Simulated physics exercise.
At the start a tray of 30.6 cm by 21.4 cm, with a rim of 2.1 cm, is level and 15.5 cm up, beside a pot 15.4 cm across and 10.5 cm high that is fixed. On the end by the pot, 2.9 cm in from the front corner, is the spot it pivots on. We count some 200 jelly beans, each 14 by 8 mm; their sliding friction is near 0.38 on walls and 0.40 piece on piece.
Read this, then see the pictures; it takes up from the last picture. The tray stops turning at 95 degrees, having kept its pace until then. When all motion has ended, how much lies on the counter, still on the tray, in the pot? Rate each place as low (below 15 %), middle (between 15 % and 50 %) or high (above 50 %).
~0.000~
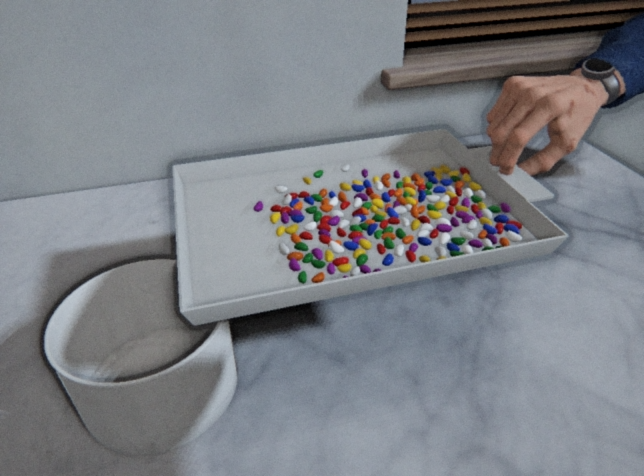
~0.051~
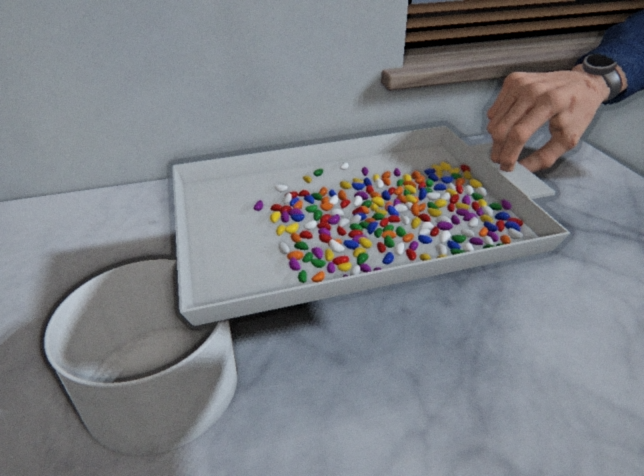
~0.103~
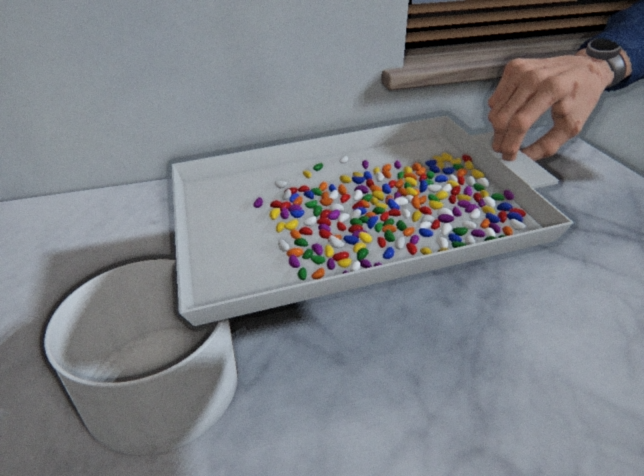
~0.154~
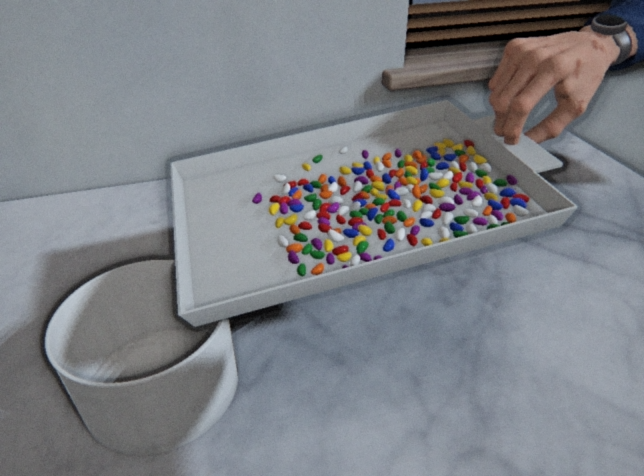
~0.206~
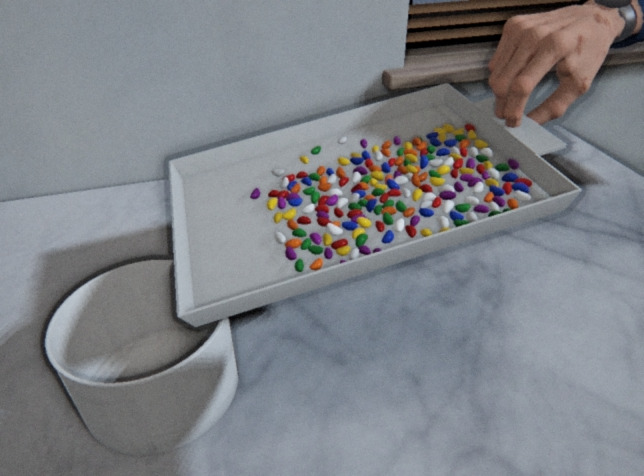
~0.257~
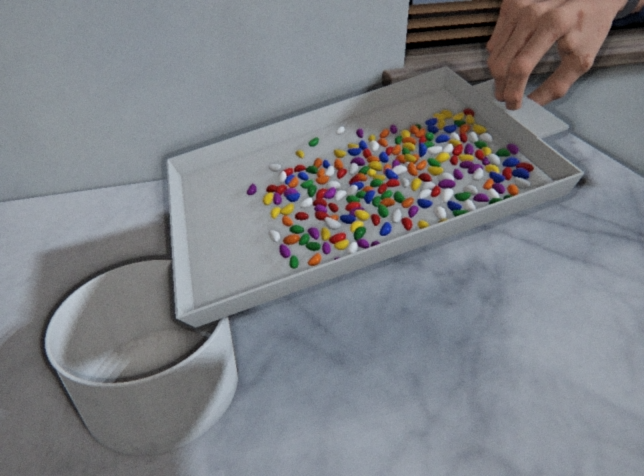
Ratings: Counter middle; tray low; pot high.
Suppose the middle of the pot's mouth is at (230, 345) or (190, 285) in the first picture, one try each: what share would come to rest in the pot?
Roughly 45 per cent, then 30 per cent.
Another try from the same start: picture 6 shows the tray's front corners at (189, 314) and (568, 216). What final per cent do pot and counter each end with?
You'd end with pot at 0 and counter at 100.
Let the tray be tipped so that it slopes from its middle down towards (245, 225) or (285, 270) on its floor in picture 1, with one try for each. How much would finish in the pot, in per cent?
Roughly 60 % for the first direction, roughly 10 % for the second.
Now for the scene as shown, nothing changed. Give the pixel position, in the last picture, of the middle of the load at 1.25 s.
The middle of the load should be near (155, 297) then.
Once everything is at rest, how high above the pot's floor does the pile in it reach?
Roughly 2.0 cm.
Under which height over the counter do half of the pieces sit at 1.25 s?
Roughly 16 centimetres, more or less.
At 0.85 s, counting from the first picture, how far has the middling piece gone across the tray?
18 cm.
Then, at 0.85 s, tilt 51 degrees; the tray holds 95 %, the pot 0 %.
After 1.25 s, tilt 78 degrees; the tray holds 55 %, the pot 25 %.
After 1.73 s, tilt 95 degrees; the tray holds 0 %, the pot 65 %.
By 2.9 s all is still; counter 35 %, tray 0 %, pot 65 %.
